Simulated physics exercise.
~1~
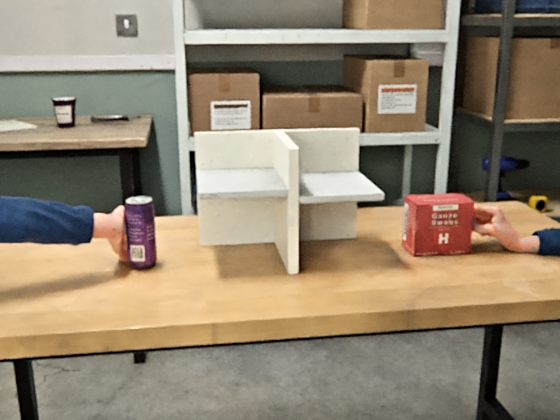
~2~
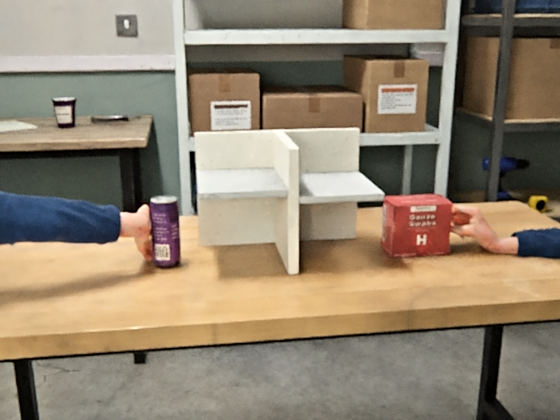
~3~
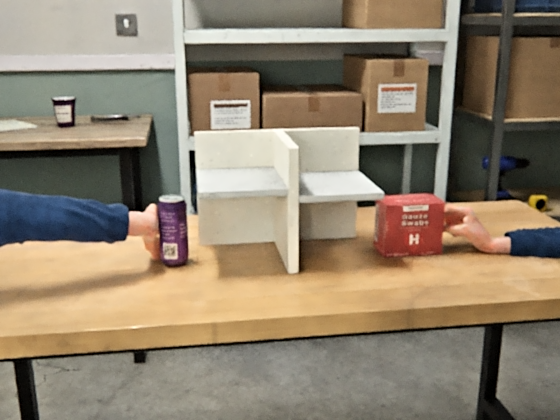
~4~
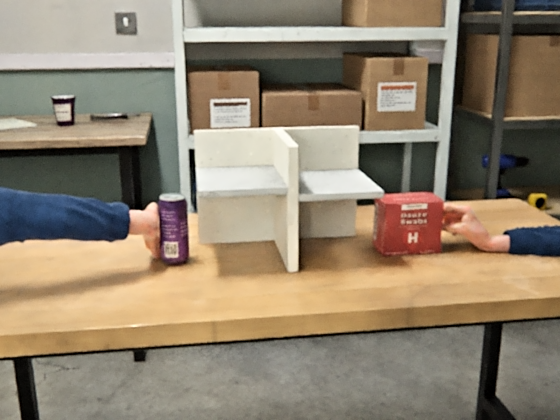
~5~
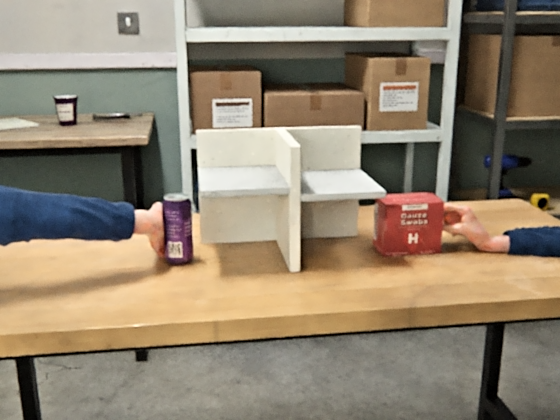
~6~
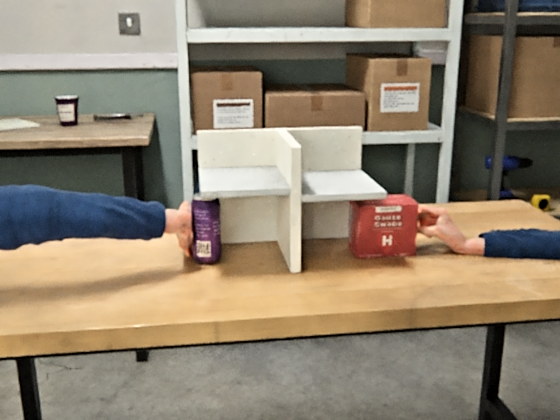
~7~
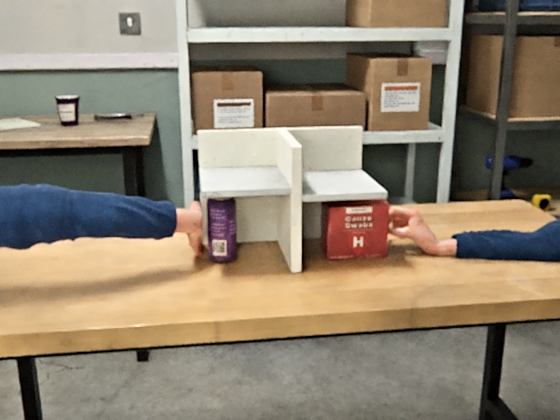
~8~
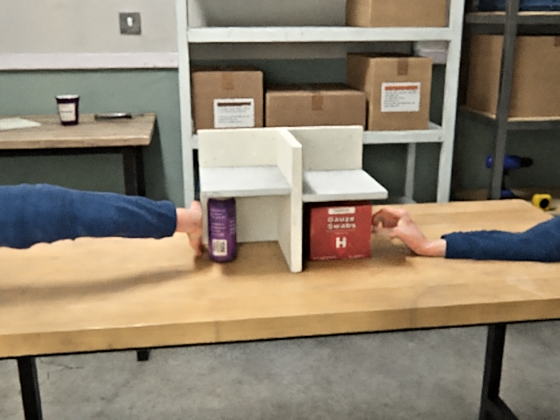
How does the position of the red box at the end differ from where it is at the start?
At the start the red box sits out on the open table to the right of the white shelf. By the end it is farther left, under the right side of the shelf beside the central divider.
